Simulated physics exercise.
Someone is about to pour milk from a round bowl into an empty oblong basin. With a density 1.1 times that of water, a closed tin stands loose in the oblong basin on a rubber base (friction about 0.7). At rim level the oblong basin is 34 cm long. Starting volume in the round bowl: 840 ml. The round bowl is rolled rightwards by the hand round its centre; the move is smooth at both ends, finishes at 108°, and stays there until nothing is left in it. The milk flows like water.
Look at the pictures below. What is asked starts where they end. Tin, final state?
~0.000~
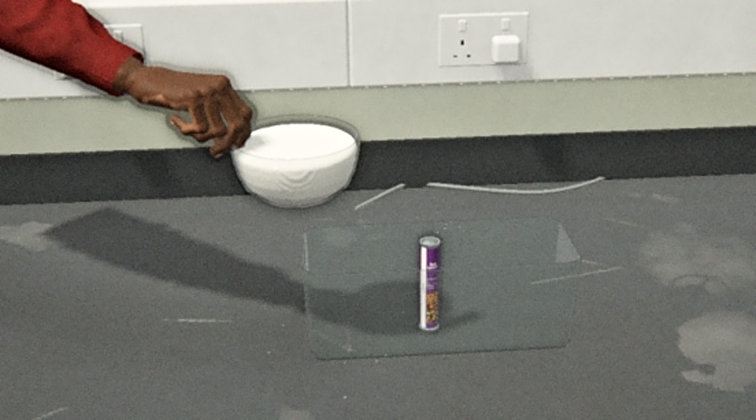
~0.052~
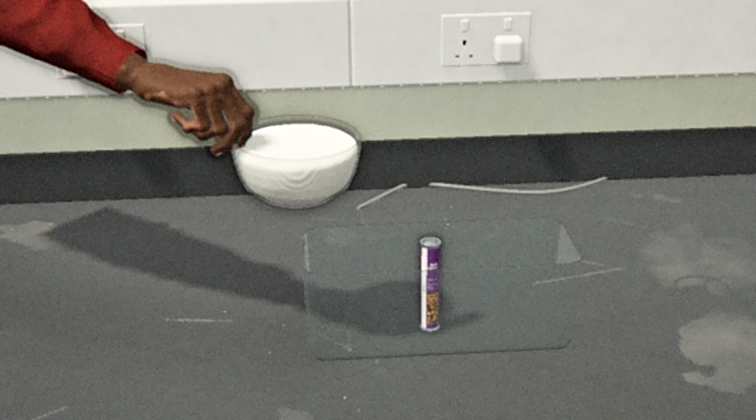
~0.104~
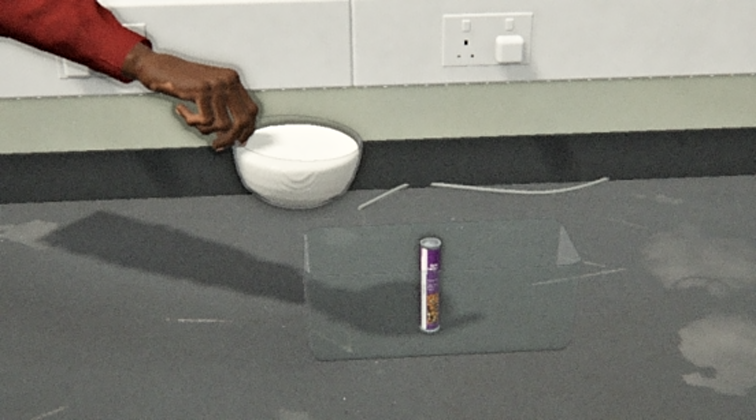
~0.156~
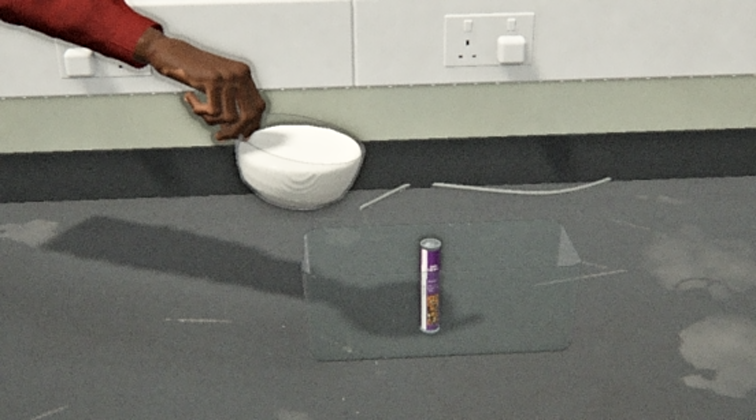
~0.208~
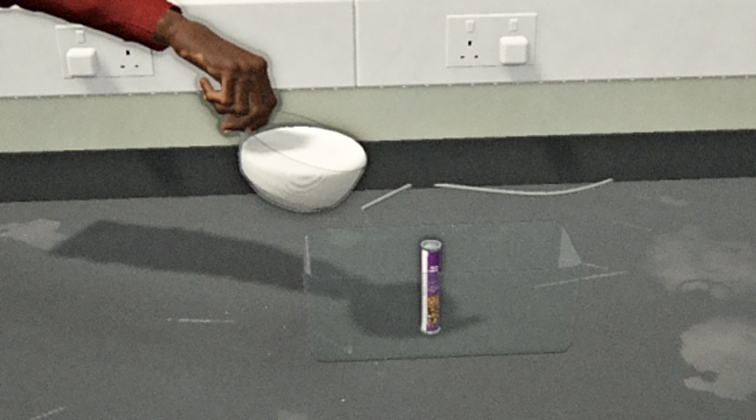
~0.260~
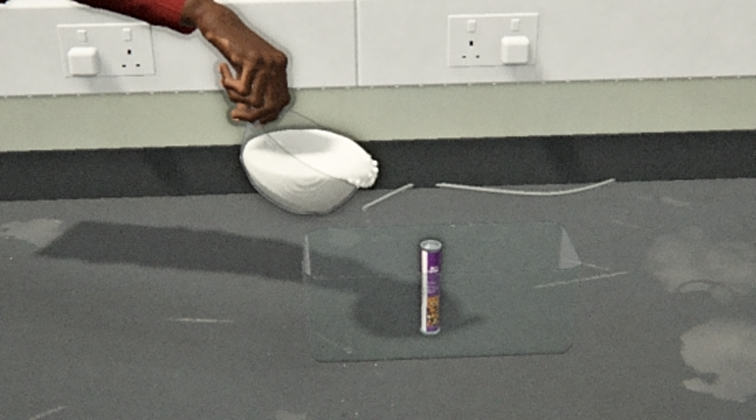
It tumbles.
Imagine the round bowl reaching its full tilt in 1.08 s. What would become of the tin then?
So the tin will tip over.
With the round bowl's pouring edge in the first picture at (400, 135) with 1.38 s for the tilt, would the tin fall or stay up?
Then the tin remains standing.
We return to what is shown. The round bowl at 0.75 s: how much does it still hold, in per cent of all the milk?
1 per cent or thereabouts.
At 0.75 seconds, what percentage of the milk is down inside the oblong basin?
About 94 per cent.
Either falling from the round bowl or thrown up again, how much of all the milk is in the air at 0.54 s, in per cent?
Close to 30 per cent, I'd say.
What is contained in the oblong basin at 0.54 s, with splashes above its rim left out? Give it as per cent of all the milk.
52 %, more or less.
Then, 0.54 s in, the tilt is 95° and 16 per cent is still to pour; the tin stands where it began.
Then, 0.75 s in, the tilt is 108° and 1 per cent is still to pour; the tin leans 10°.
Then, 0.96 s in, the tilt is 108° and 0 per cent is still to pour; the tin leans 53°.
Then, 1.20 s in, the tilt is 108° and 0 per cent is still to pour; the tin lies on its side.
Finally, the tin lies on its side.
